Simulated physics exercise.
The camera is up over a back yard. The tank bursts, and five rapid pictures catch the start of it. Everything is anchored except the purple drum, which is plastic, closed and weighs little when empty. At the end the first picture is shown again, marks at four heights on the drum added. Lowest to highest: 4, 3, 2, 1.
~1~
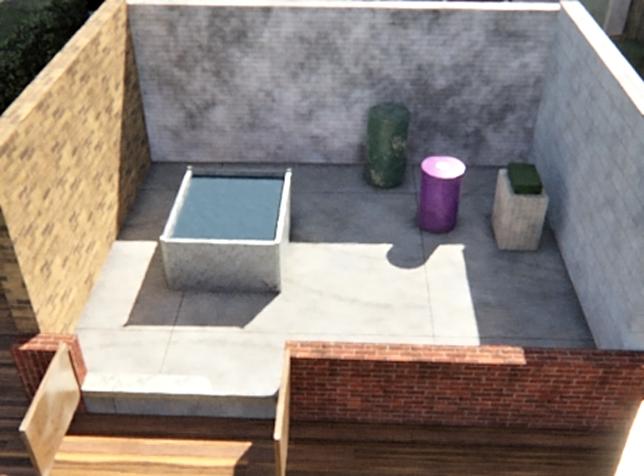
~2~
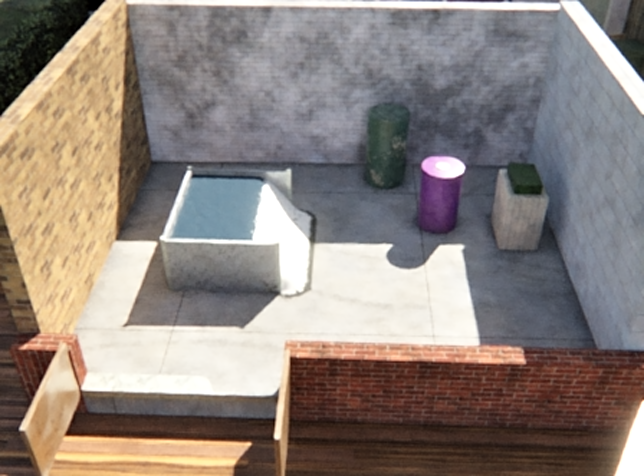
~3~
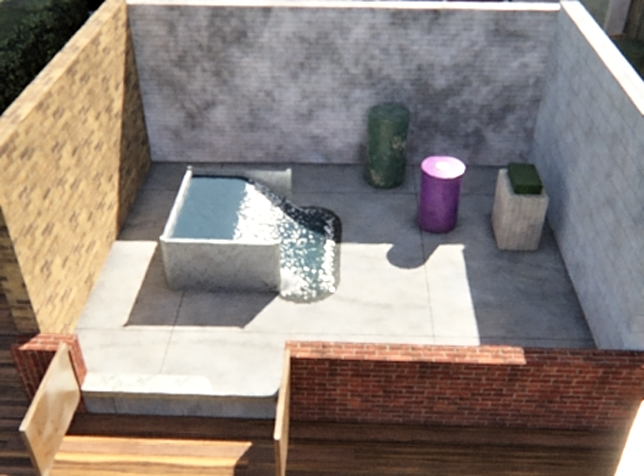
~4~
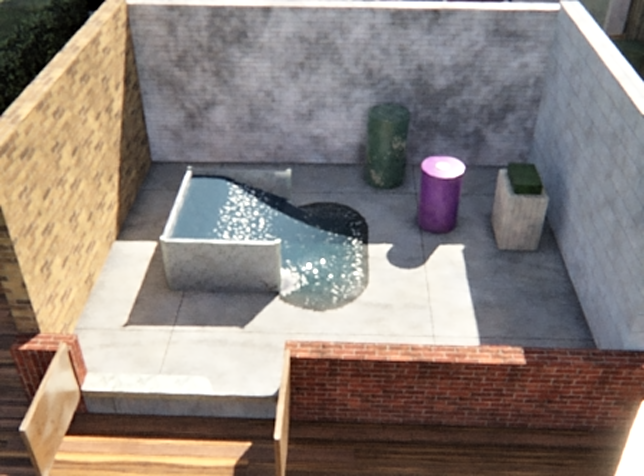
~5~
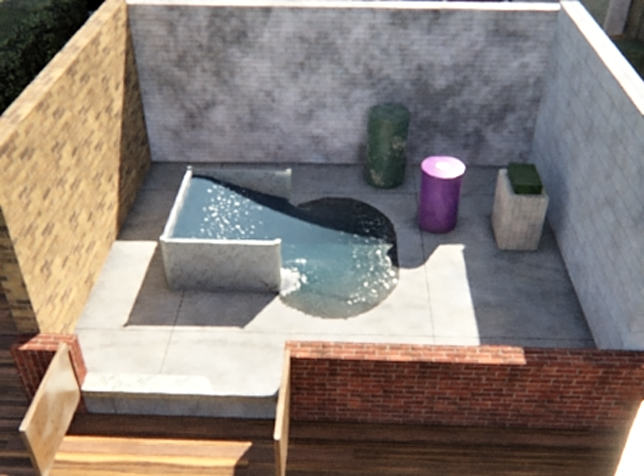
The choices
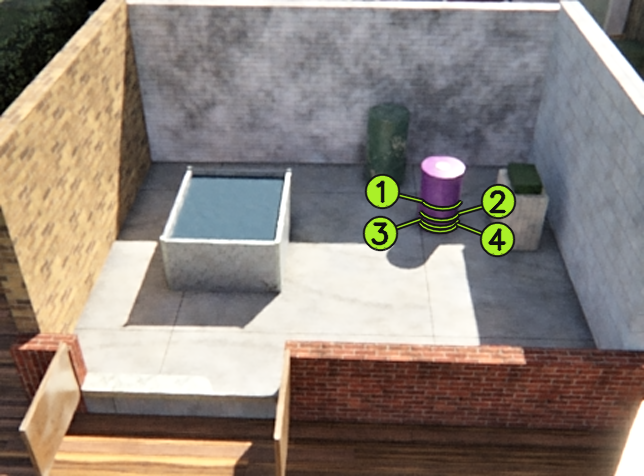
The clip shows a walled yard with a full water tank, a purple drum, a green barrel and a planter; water pours from the tank's right side and spreads across the paving towards the drum, which stays still.
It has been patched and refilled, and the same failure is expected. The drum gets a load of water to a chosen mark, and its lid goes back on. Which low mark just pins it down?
The answer is line 1.
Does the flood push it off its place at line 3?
Yes.
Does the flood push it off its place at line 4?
Yes, it does.
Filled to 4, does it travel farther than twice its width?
Yes.
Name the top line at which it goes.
Line 2.
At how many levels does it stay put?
One of the four.
In lime, 1 at (442, 208); 2 at (441, 220); 3 at (440, 227); 4 at (439, 231); from the bottom up 4, 3, 2, 1.
If 1 is chosen, it does not move.
If 2 is chosen, it is pushed about half its own width away.
If 3 is chosen, it is pushed about 3 times its own width away.
If 4 is chosen, it is pushed about 3 times its own width away.
